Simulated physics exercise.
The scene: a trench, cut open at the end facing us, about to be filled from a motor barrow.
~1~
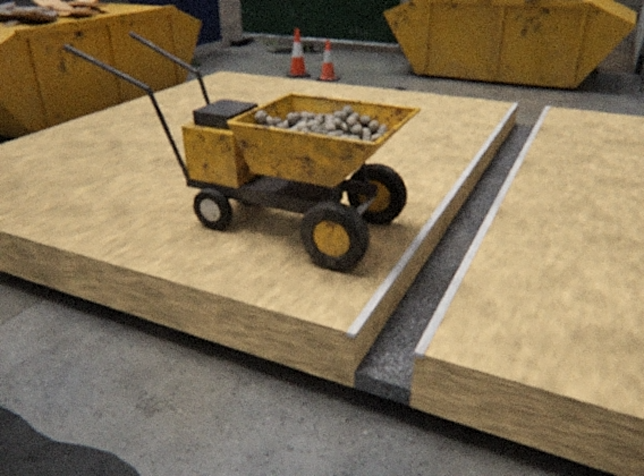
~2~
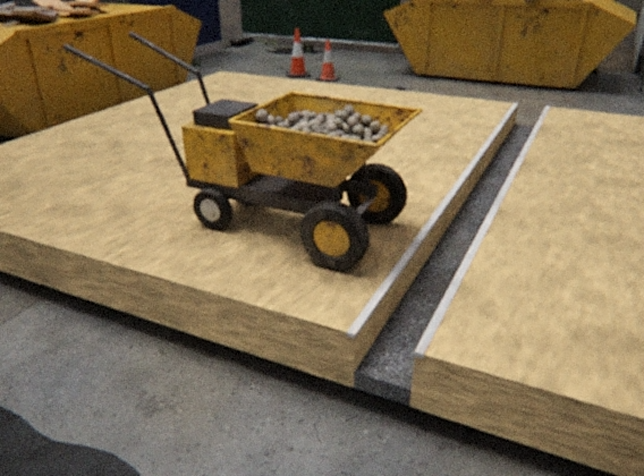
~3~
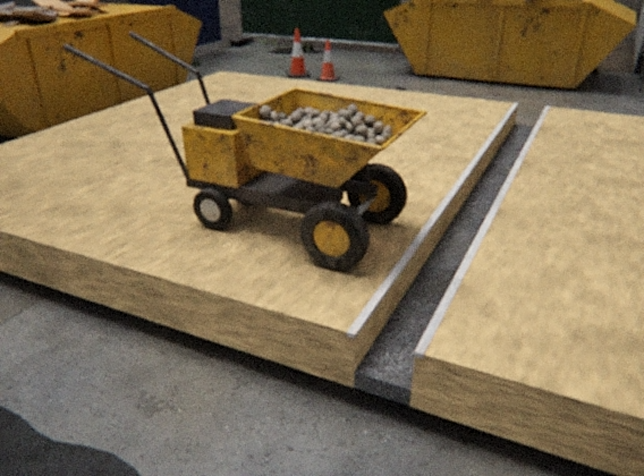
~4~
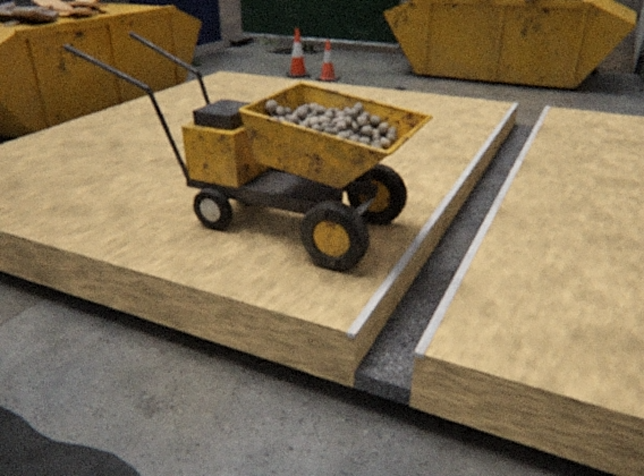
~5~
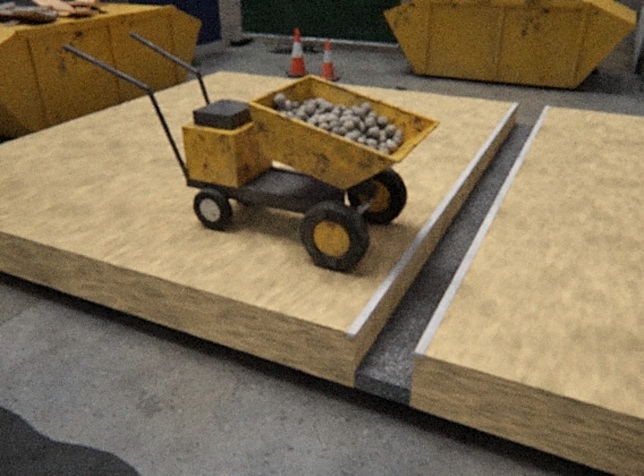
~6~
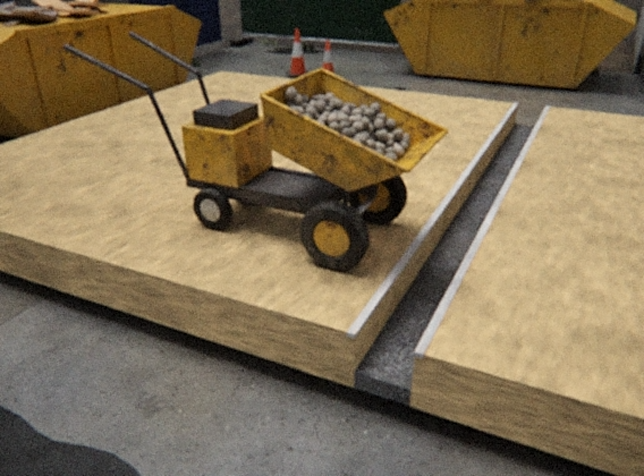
The video shows a yellow motor barrow loaded with grey pebbles standing on a pale slab beside a narrow trench. Its skip starts level, then gradually tilts forward to the right, its back end rising, while the wheels stay still.
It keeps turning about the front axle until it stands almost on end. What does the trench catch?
Between the edges lies only the smaller part of the load.
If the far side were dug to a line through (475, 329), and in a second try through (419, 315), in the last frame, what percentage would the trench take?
First some 70, then 0 per cent.
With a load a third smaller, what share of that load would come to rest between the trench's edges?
Some 10 per cent.
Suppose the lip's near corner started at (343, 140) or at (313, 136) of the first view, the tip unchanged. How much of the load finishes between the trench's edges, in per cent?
Roughly 70 per cent, and 90 per cent.
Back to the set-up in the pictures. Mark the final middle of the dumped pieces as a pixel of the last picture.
Around (502, 271).
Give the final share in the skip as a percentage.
Close to 15 per cent.
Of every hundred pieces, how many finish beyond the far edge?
It comes to 80 per cent or so.
Soon, skip tipped steeply; all in the skip.
A while on, skip tipped right over; most in the skip; a stray few in or heaped over the trench; a small part beyond it; a stray few falling.
Towards the end, skip tipped right over; about a quarter in the skip; a stray few in or heaped over the trench; most beyond it.
Finally, skip tipped right over; a small part in the skip; a small part in or heaped over the trench; most beyond it.
